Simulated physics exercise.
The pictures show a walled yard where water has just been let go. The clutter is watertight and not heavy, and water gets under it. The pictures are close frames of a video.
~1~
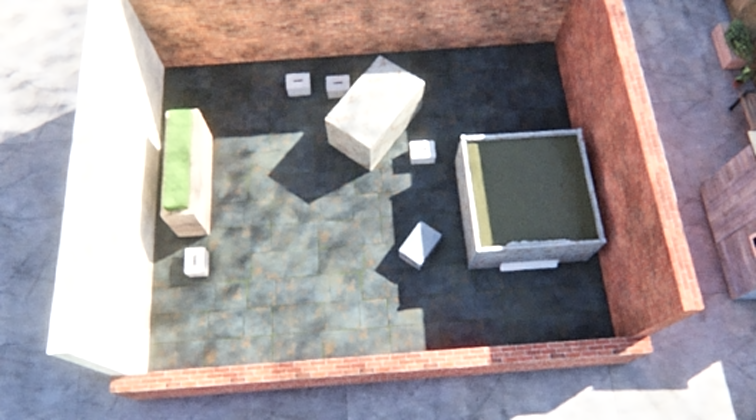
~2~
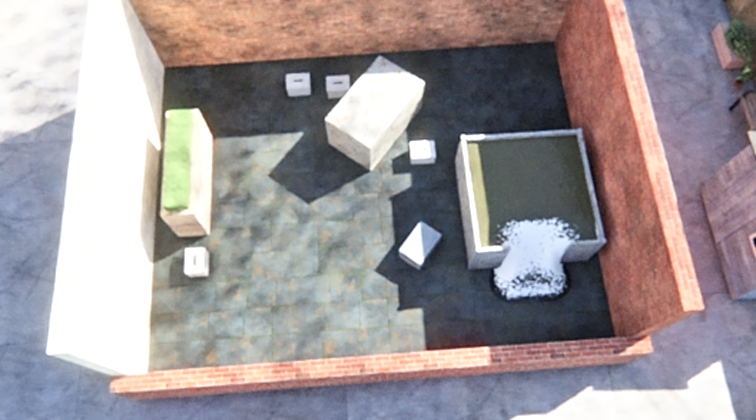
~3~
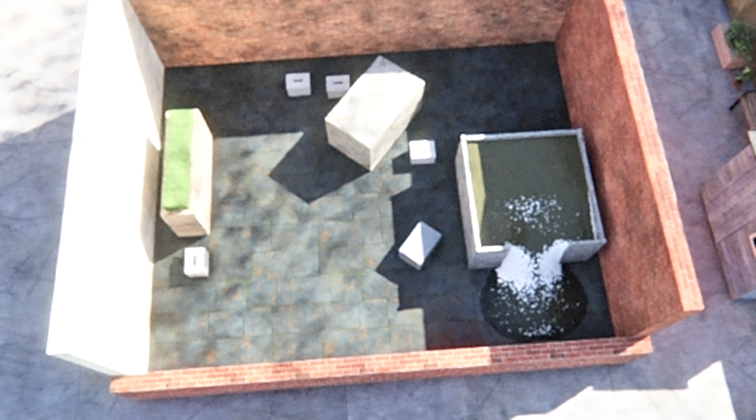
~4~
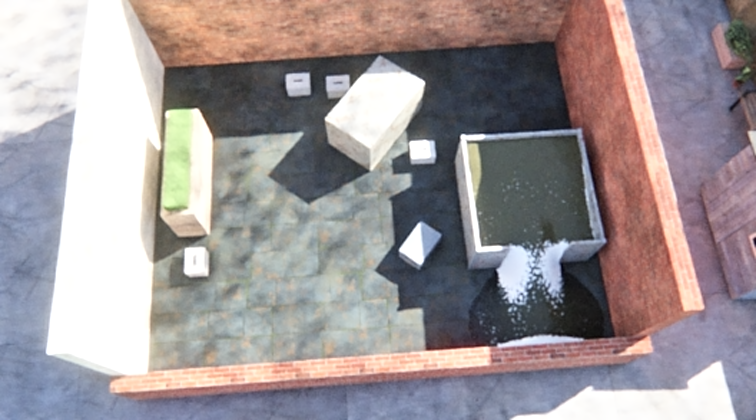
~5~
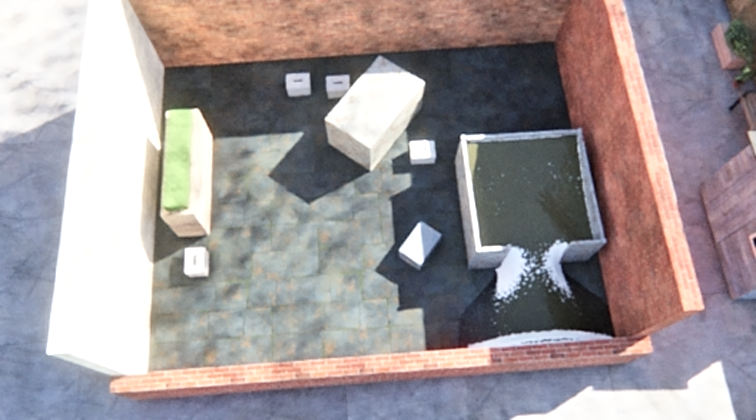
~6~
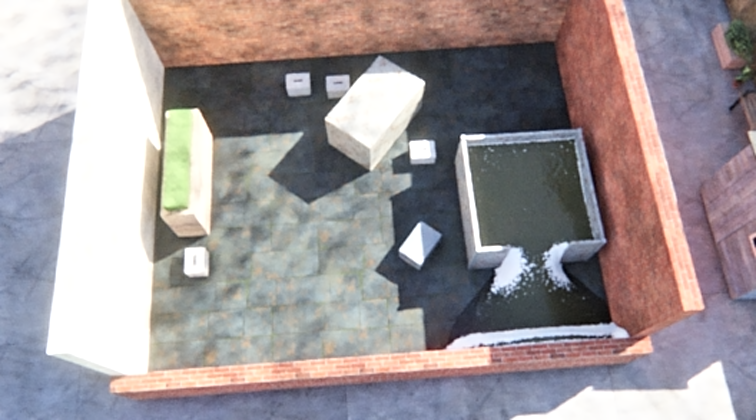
In a brick-walled yard seen from above, water pours through the near side of a raised square tank at right, foams onto the dark paving and spreads to the front wall, while the scattered pale blocks stay still.
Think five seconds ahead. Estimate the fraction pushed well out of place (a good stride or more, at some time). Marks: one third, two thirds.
Share: Less than a third.
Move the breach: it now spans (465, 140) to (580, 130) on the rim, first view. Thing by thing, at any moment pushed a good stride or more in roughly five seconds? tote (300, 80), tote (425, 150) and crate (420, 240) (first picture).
As listed: Moved that far, yes, never so far.
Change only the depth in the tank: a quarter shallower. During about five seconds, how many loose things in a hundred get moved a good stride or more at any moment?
I make it 20 per cent.
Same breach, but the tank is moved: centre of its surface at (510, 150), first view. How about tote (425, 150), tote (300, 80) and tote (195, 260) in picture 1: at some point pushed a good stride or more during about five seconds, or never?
As listed: No, not that far, yes.
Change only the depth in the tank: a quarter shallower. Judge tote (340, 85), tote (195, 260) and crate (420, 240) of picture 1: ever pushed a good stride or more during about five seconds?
In turn: Never so far, pushed that far, no.
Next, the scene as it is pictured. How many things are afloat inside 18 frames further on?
I count 1.
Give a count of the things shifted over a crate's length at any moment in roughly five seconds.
1 of them.
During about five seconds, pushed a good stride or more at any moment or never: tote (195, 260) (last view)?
For that one: Swept aside.
A moment on, 0 of 5 are well off their spots; 0 afloat.
Next, 0 of 5 are well off their spots; 0 afloat.
Later, 1 of 5 are well off their spots; 1 afloat.
In the end, 1 of 5 are well off their spots, and 1 have been at some point; 0 afloat.
